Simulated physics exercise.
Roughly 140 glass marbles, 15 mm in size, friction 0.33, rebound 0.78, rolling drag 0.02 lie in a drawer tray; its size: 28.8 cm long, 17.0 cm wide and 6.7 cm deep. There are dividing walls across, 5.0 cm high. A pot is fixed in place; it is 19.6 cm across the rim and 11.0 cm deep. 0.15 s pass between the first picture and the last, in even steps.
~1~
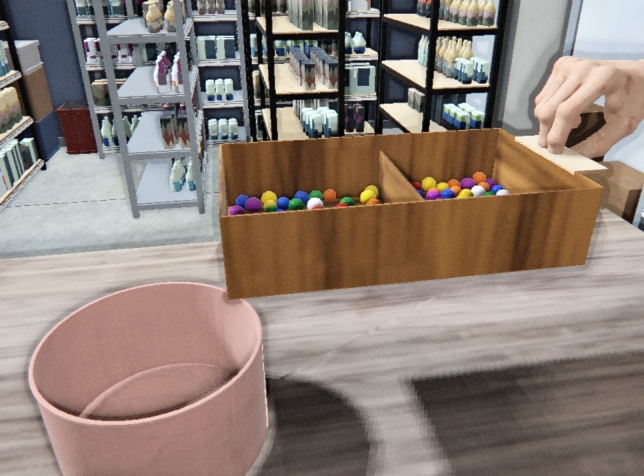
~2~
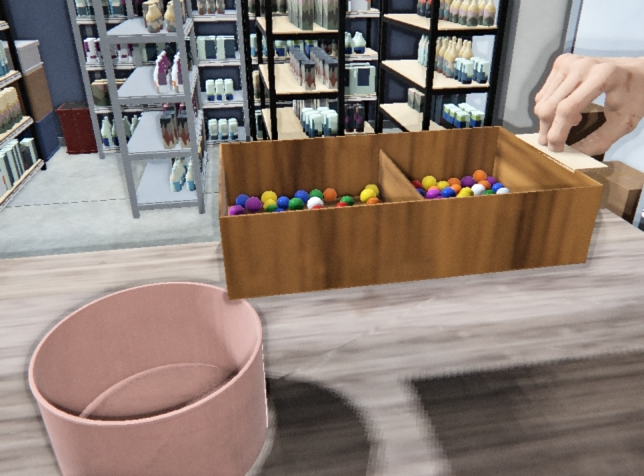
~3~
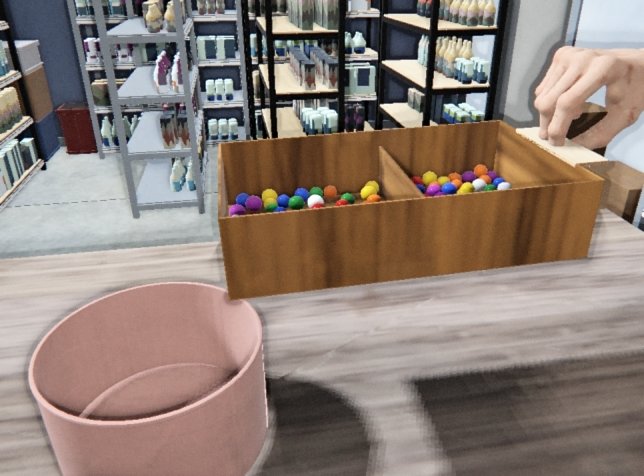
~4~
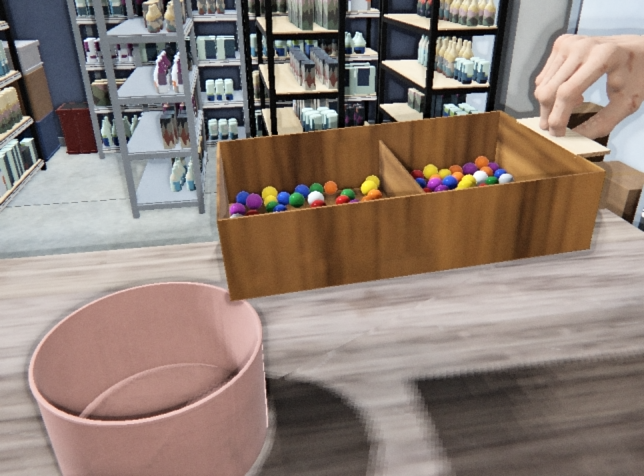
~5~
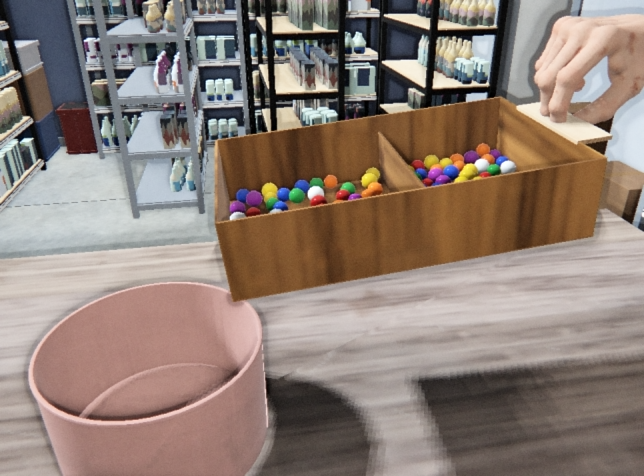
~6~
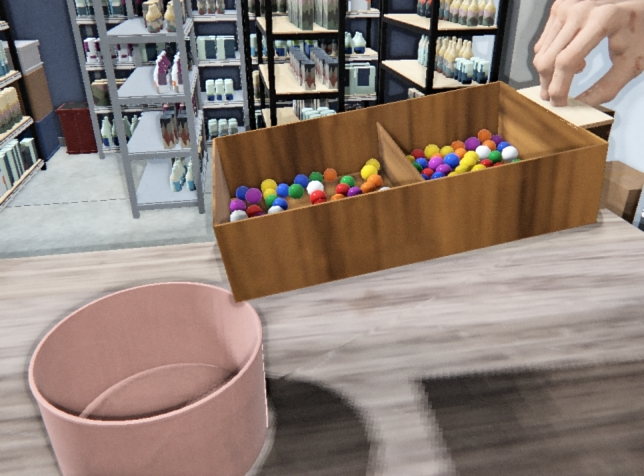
A wooden tray of colourful marbles tilts slightly toward the front left beside a hand.
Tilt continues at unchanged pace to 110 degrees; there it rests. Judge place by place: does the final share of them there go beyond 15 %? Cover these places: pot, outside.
Pot - goes beyond; outside everything - goes beyond.
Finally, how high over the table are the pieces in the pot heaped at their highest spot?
Around 2.0 centimetres above the table.
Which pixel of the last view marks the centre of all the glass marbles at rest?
Close to pixel (159, 423) of the final picture.
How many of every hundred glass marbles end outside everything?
Estimate: About 65 %.
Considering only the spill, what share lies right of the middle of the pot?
30 %, approximately.
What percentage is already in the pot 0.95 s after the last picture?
About 0 per cent so far.
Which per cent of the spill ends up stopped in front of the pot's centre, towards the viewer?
Share: About 90 %.
Then, 0.37 s after the last picture, tilt 46 degrees; drawer tray 100 %; middle of all pieces near (360, 130).
Then, 0.67 s after the last picture, tilt 76 degrees; drawer tray 100 %; middle of all pieces near (307, 86).
Then, 0.95 s after the last picture, tilt 104 degrees; drawer tray 100 %; middle of all pieces near (225, 126).
Then, 1.22 s after the last picture, tilt 110 degrees; drawer tray 10 %, pot 25 %, outside 20 %, in the air 45 %; middle of all pieces near (112, 449).
In the end, drawer tray 0 %, pot 35 %, outside 65 %.
